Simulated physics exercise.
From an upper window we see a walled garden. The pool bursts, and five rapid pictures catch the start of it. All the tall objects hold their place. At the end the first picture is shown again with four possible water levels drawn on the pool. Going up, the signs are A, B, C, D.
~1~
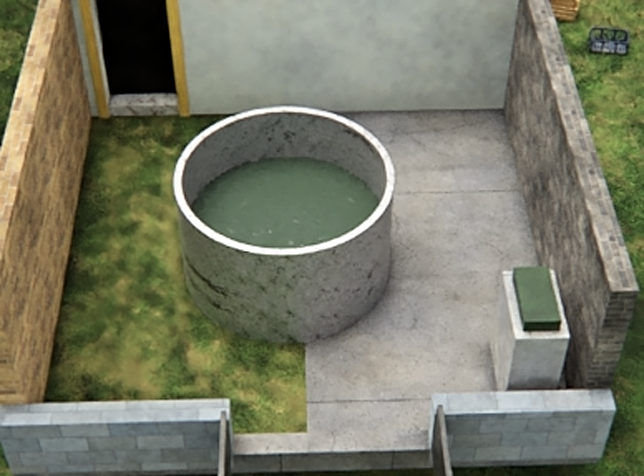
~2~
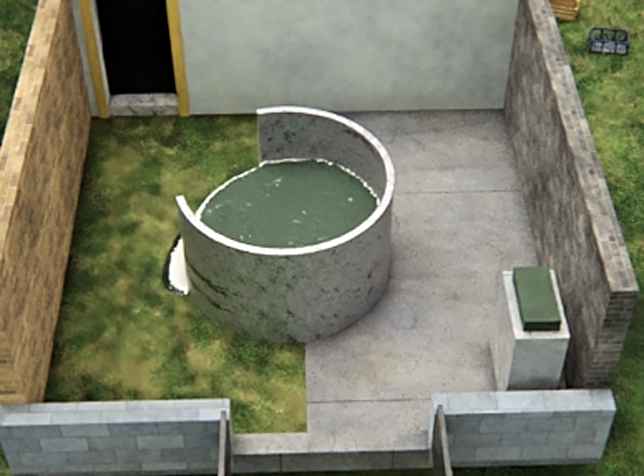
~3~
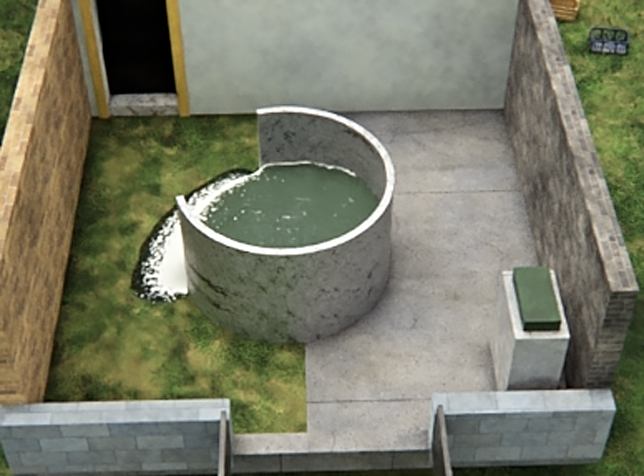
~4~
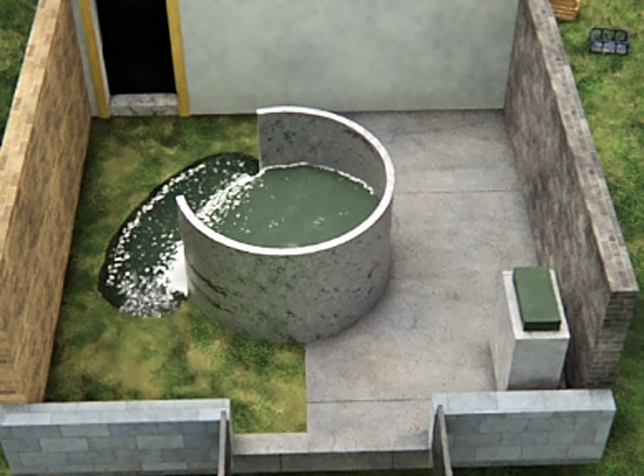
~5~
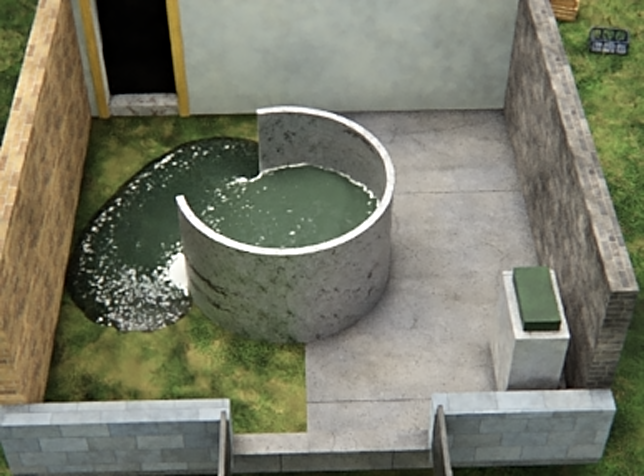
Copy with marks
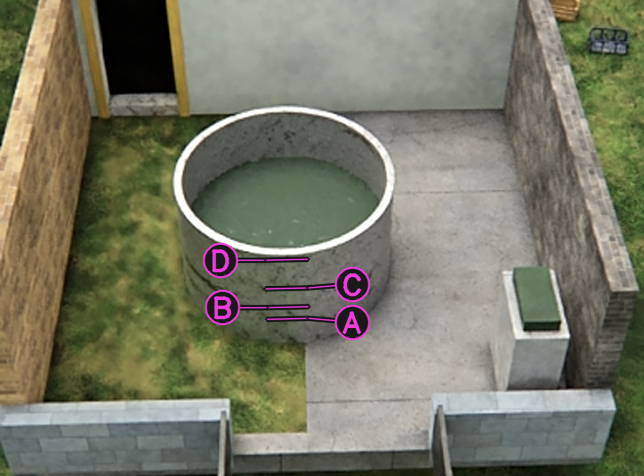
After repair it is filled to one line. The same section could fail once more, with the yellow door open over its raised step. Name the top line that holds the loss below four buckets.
Line A just does it.
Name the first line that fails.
It is B.
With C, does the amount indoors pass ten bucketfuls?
Yes.
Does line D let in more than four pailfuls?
Yes, that goes wrong.
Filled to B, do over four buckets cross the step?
Yes, that goes wrong.
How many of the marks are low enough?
One of the four.
On the marked copy, A at (287, 318); B at (287, 307); C at (286, 288); D at (286, 259); from the bottom up A, B, C, D.
With A, a bucket or two gets in.
With B, about 10 bucketfuls get in.
With C, dozens of bucketfuls pour in.
With D, dozens of bucketfuls pour in.
